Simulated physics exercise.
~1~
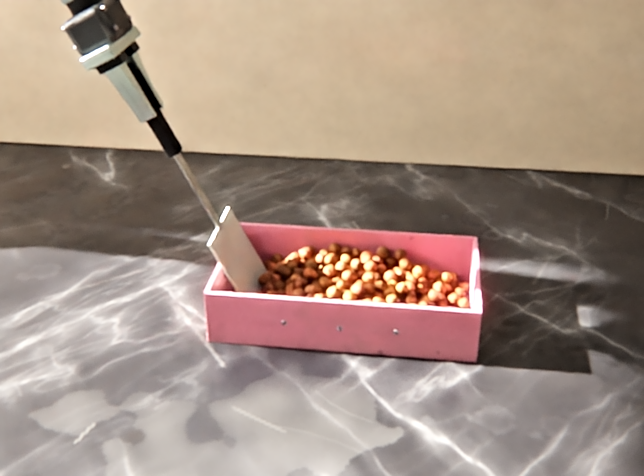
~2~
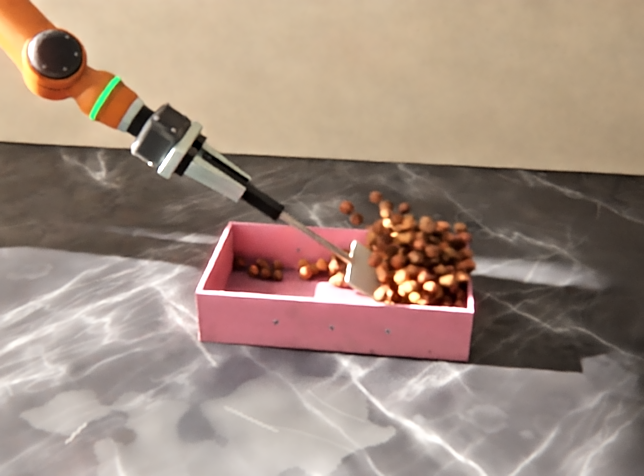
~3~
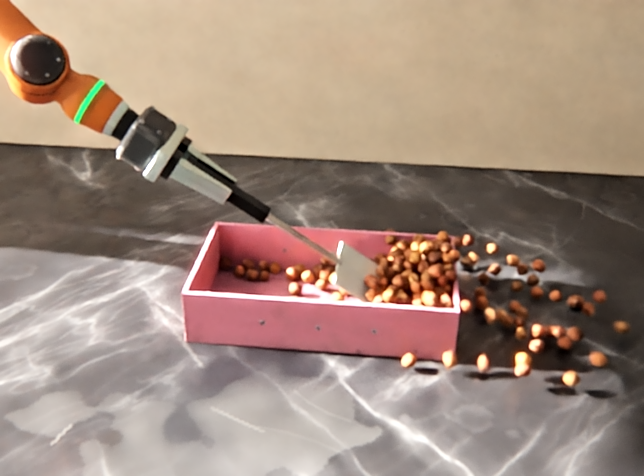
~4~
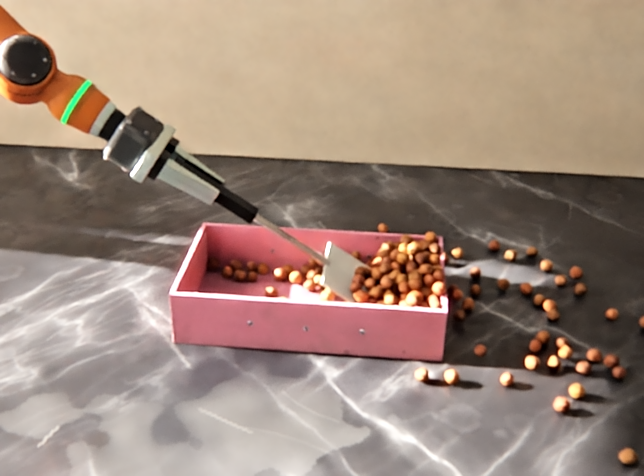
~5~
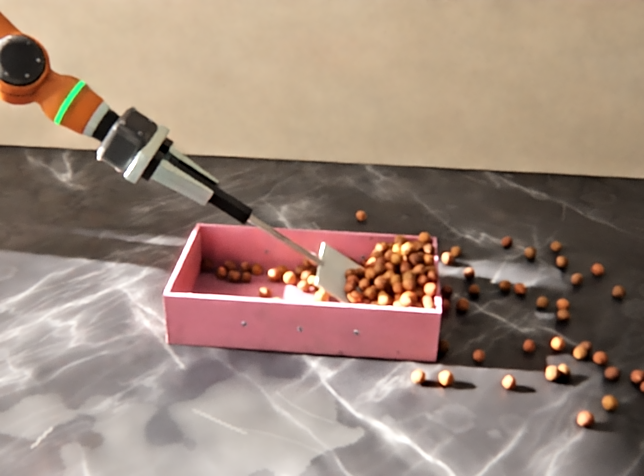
A robot arm pushed a flat turner rightward through a pink tray of hazelnuts, heaping them against the far end until many spilled over onto the dark marbled table, where they scattered and rolled while the rest stayed piled beside the blade.
